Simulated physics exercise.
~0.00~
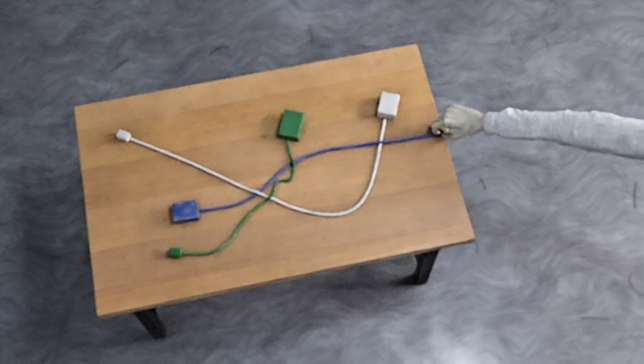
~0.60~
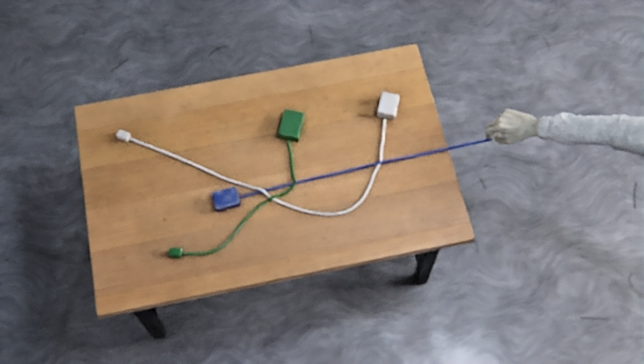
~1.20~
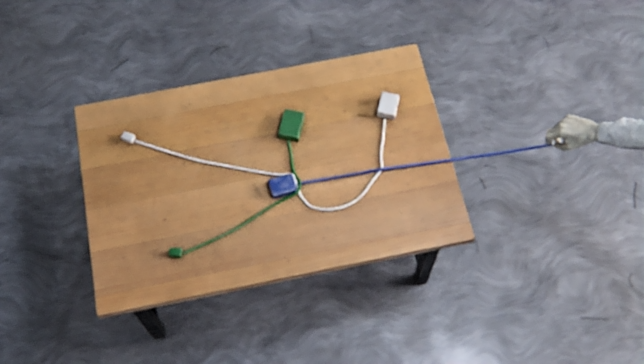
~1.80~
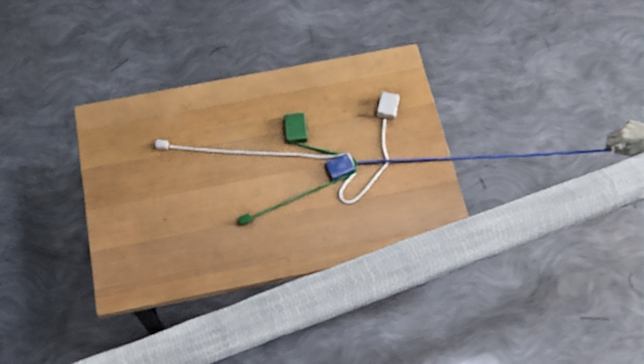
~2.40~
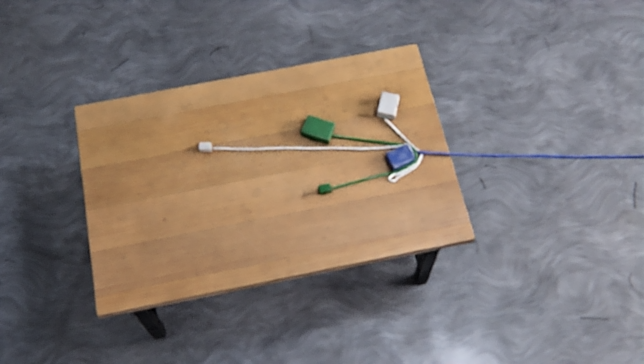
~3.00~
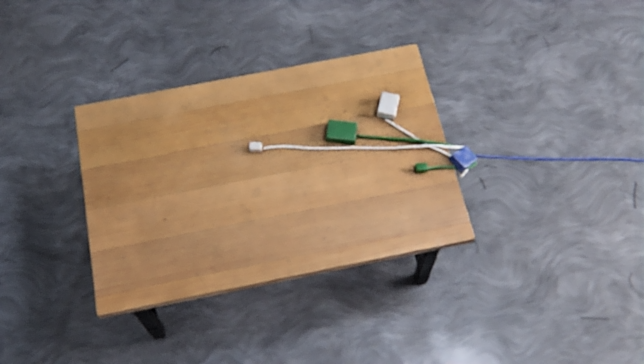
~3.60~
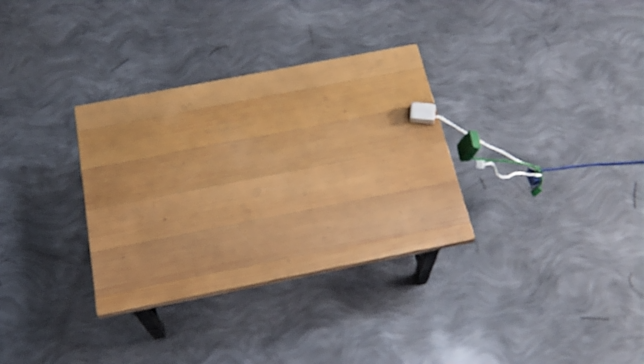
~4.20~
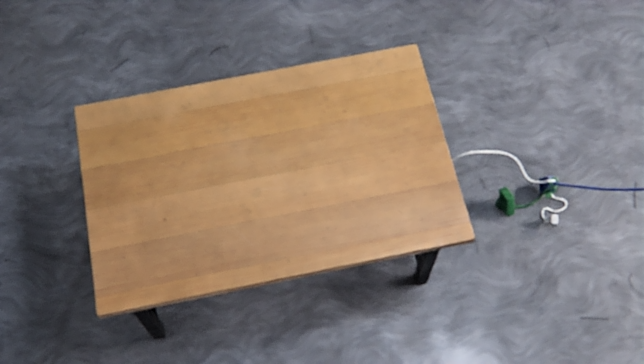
At first, white, green and blue leads lie crossed on a wooden side table, each with a charger, while a hand grips the blue lead's end at the right edge. The hand pulls it away to the right, drawing the blue charger across the table. The charger catches the other leads, dragging the white and green plugs along and then the green charger. The bunched leads slide over the right edge, and the white charger is drawn after them. Finally the tangle rests beyond the table's right side, the white charger out of sight, leaving the tabletop bare.
